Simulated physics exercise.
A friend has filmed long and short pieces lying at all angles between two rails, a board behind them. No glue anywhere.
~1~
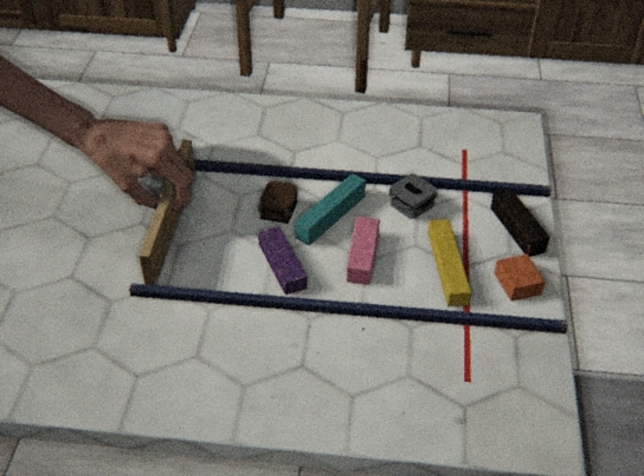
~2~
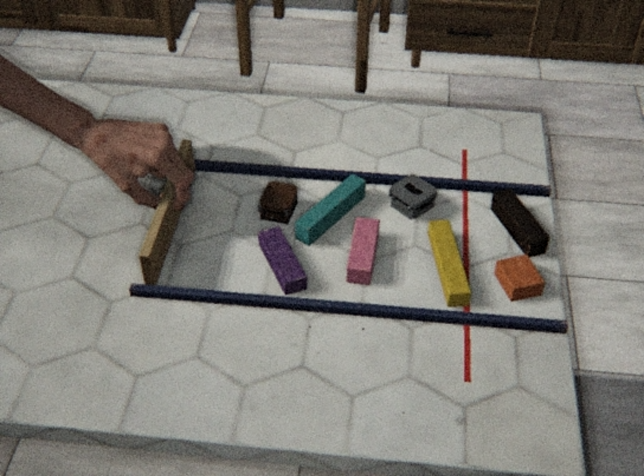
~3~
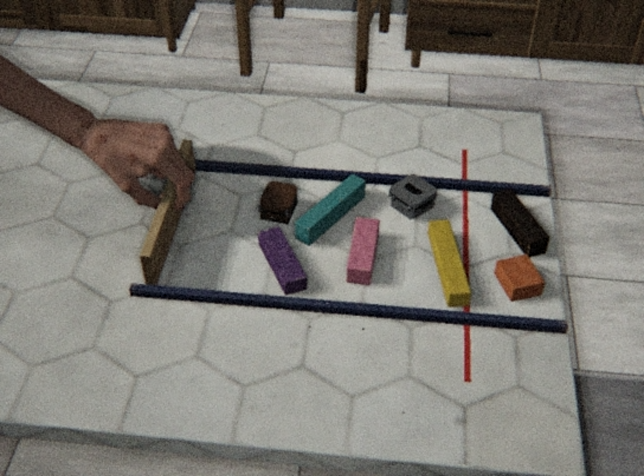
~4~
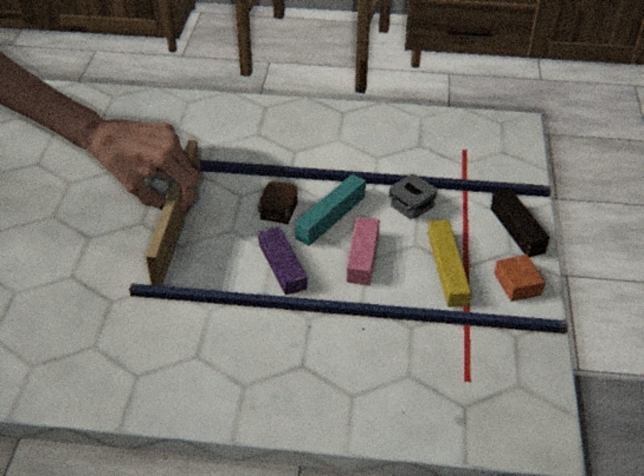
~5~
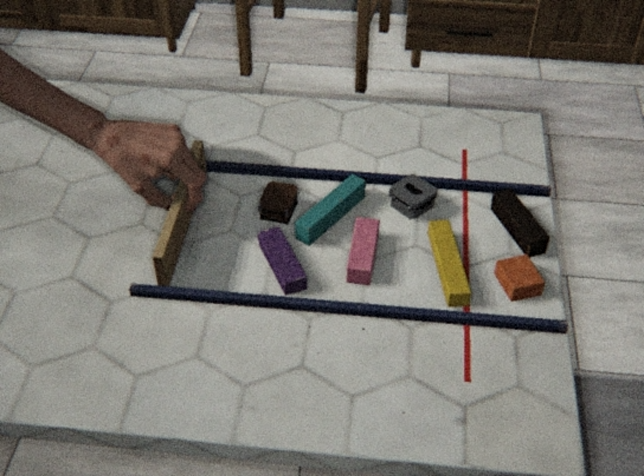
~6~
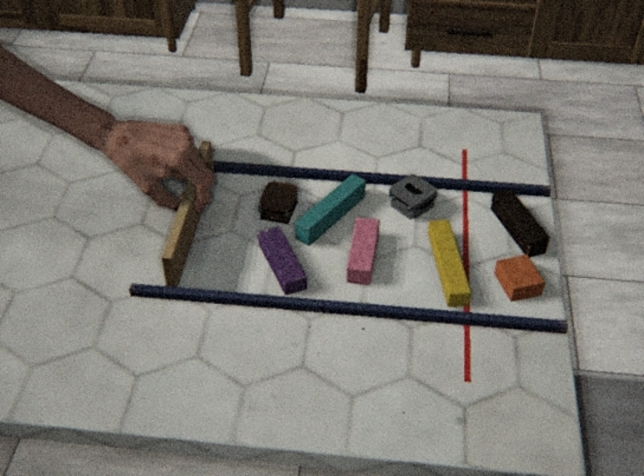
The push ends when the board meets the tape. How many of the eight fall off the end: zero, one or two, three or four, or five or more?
Outcome: The number that fall off is one or two.
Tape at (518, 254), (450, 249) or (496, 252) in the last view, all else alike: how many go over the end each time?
Try by try, 6, 1 and 4.
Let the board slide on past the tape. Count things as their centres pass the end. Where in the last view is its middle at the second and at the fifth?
About (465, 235), then (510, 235).
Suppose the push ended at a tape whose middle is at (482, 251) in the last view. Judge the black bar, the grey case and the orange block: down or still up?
The black bar goes over; the grey case tumbles off; the orange block goes over.
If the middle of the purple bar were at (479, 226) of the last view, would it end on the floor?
The purple bar is lost.
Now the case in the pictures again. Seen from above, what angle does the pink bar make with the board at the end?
Some 20 degrees.
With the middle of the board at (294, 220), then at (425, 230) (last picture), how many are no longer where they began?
By then 3, and 8.
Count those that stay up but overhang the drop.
3 of them.
A little later, none off yet; black bar at rest near (519, 222); orange block at rest near (519, 278); yellow bar at rest near (448, 262).
When it is over, the number that fall off is one or two; down, black bar.
